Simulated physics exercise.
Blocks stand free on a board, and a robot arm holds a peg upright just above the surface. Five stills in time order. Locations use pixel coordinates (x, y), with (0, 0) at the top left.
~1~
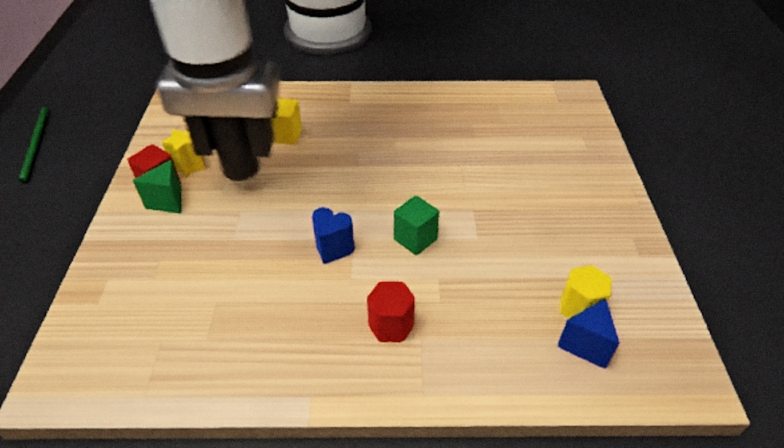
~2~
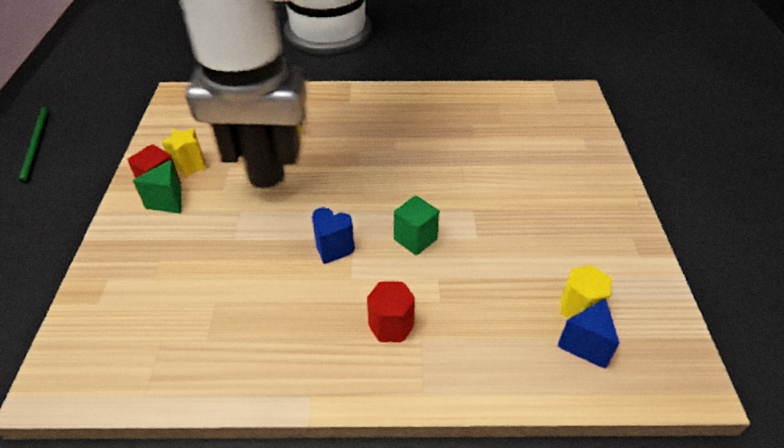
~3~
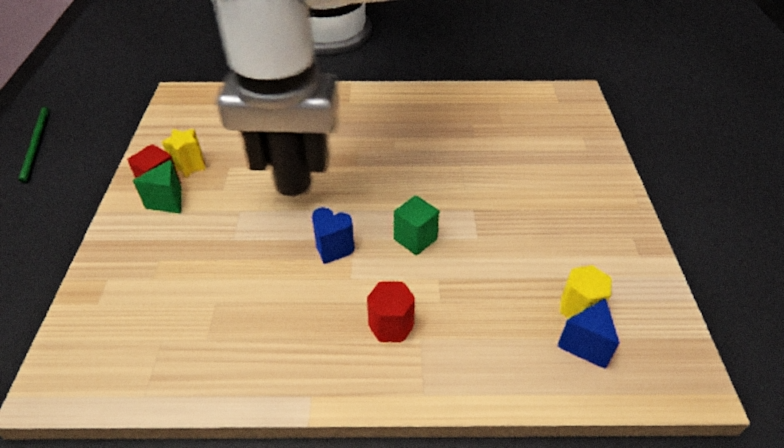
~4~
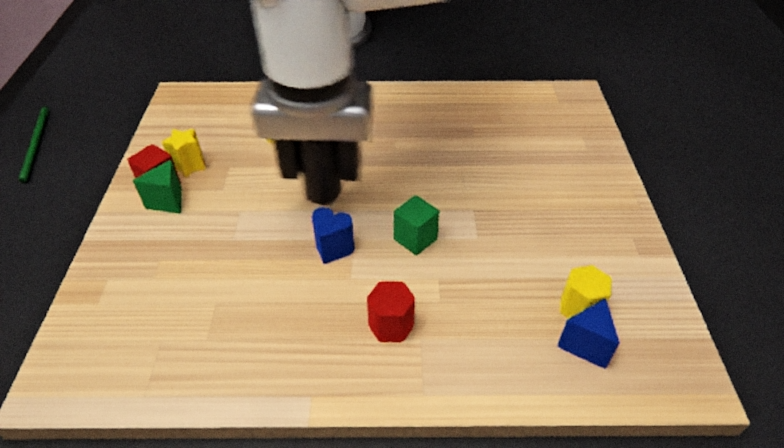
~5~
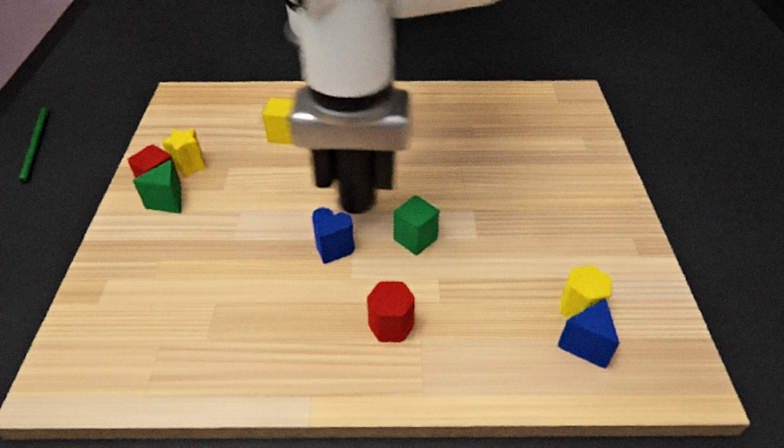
A robot arm moves its dark peg rightward above the board while the colored blocks stay still.
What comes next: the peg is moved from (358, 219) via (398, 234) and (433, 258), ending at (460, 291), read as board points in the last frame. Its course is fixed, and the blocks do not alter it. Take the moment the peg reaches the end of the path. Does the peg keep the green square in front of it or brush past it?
The peg passes it.
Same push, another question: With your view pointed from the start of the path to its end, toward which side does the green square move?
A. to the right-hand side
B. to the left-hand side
B.
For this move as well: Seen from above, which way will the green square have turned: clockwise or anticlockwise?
From overhead, anticlockwise.
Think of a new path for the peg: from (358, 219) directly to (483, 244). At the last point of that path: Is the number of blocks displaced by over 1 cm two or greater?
Final answer: No.
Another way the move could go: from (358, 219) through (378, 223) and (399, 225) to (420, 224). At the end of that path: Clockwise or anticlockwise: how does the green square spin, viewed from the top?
Clockwise rotation.
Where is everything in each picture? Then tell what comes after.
The first picture shows tip of the peg (241, 169), middles of tops, blue heart (330, 221), green square (417, 210).
The second picture shows peg (267, 176), nothing pushed.
The third picture shows peg (294, 184), nothing pushed.
The fourth picture shows peg (324, 192), nothing pushed.
The fifth picture shows peg (357, 201), blue heart (330, 221), green square (417, 210).
On the path given first. One third of the way, peg (399, 216); green square (433, 218), turned 20° anticlockwise.
Two thirds of the way, peg (434, 240); green square (475, 237), turned 40° anticlockwise.
At the end, peg (463, 273); blue heart unmoved; green square (495, 245), turned 70° anticlockwise.
